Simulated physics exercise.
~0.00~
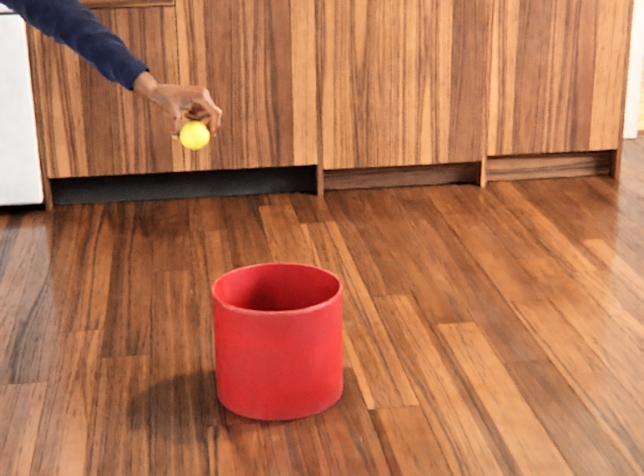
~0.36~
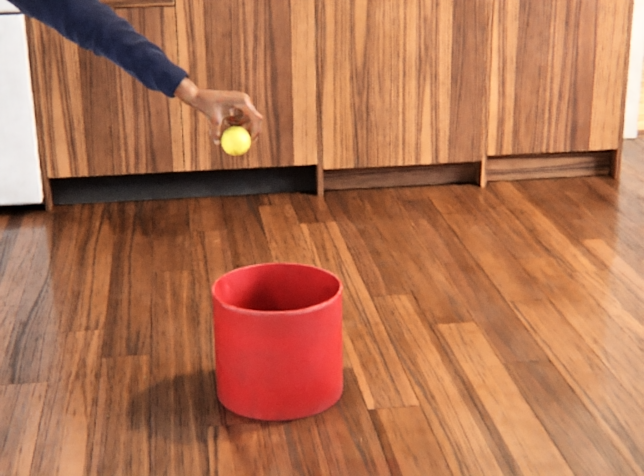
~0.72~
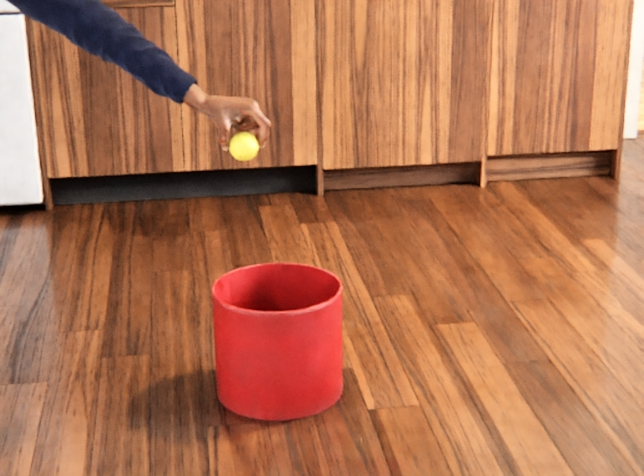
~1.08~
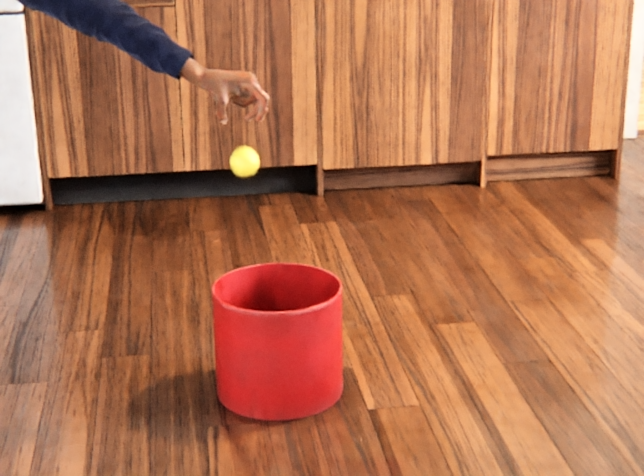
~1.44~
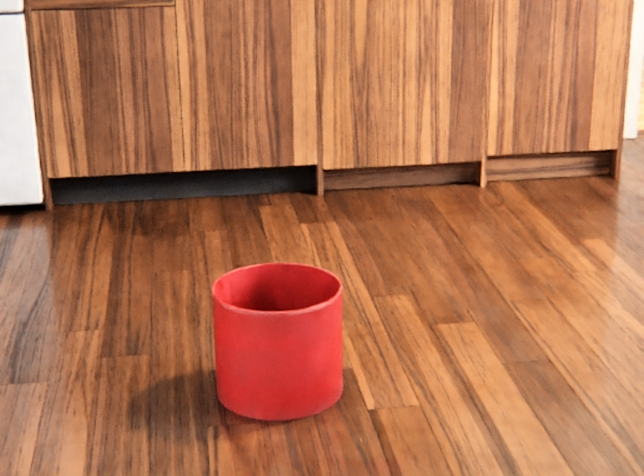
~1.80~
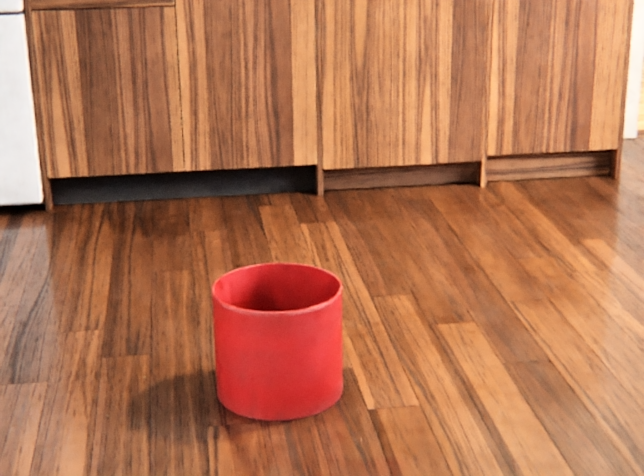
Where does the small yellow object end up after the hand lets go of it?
It drops into the red container and is out of sight, with nothing yellow left on the wooden floor around it.
